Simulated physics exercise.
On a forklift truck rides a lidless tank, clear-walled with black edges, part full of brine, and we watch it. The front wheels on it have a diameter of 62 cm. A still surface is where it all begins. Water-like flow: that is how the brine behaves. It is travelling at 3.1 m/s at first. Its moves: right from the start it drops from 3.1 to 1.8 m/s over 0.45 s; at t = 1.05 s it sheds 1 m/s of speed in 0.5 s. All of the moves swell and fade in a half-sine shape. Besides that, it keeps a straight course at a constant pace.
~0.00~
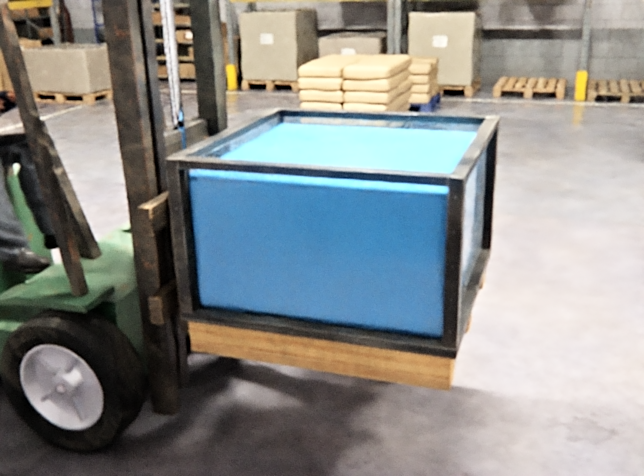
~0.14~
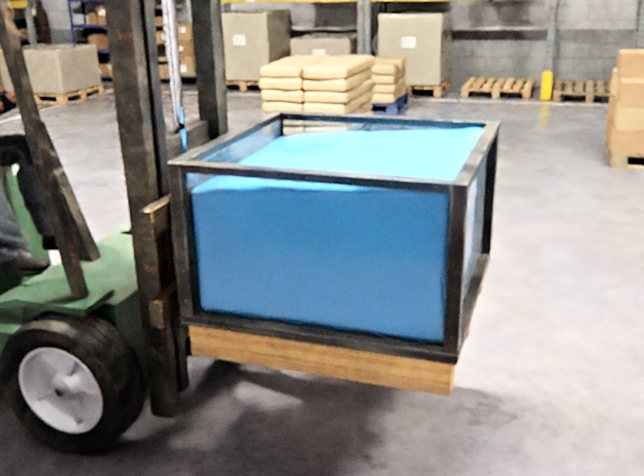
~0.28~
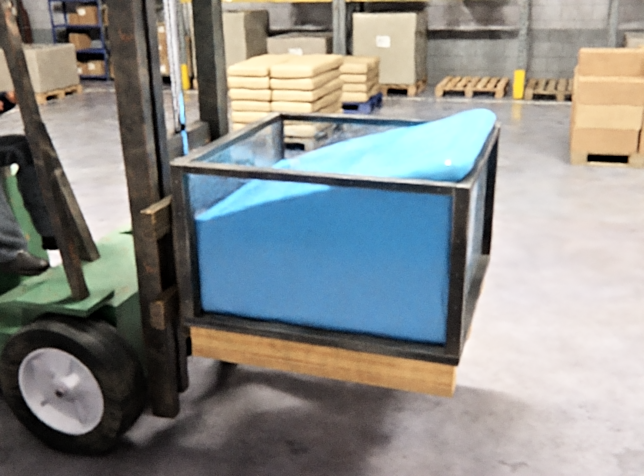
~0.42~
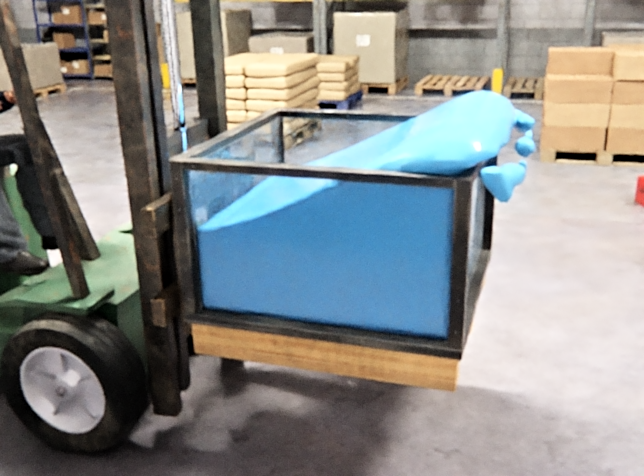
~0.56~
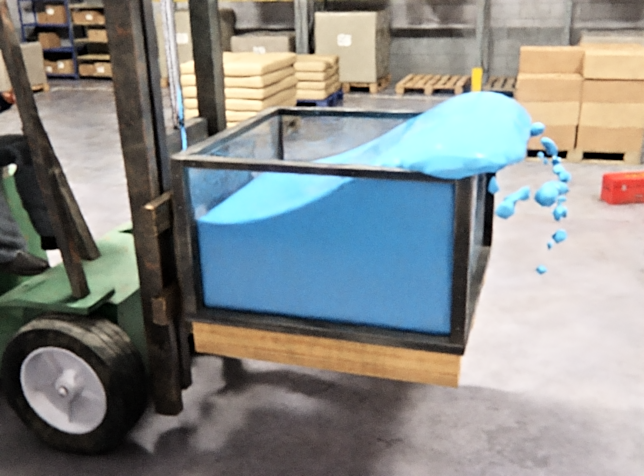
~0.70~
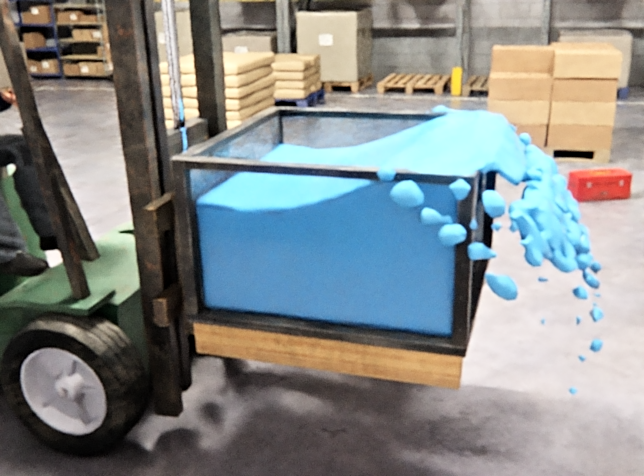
Blue liquid in a clear, black-edged open tank, carried by a green forklift through a warehouse, starts out level. It then slopes upward toward the right, heaping above the front rim as the left side sinks. Blobs break away, and a thicker stream pours over the right edge while the heap flattens somewhat.
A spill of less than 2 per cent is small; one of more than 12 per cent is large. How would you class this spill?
The spill is large.
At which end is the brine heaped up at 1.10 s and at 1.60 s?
The surface rises towards the rear end and then towards the forward end.
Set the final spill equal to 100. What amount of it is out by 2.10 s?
90 %.
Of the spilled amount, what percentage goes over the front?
I'd put it at about 80 percent of what spills.
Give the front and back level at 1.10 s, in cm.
Front 36 cm, back 66 cm.
By 1.10 s it stands 66 cm high behind and 36 cm in front; 7 per cent has gone over the front.
By 1.60 s it stands 31 cm high behind and 78 cm in front; 7 per cent has gone over the front.
By 2.10 s it stands 56 cm high behind and 37 cm in front; 16 per cent has gone over the front.
By 4.53 s 18 per cent has gone over the front, 83 of 462 litres.
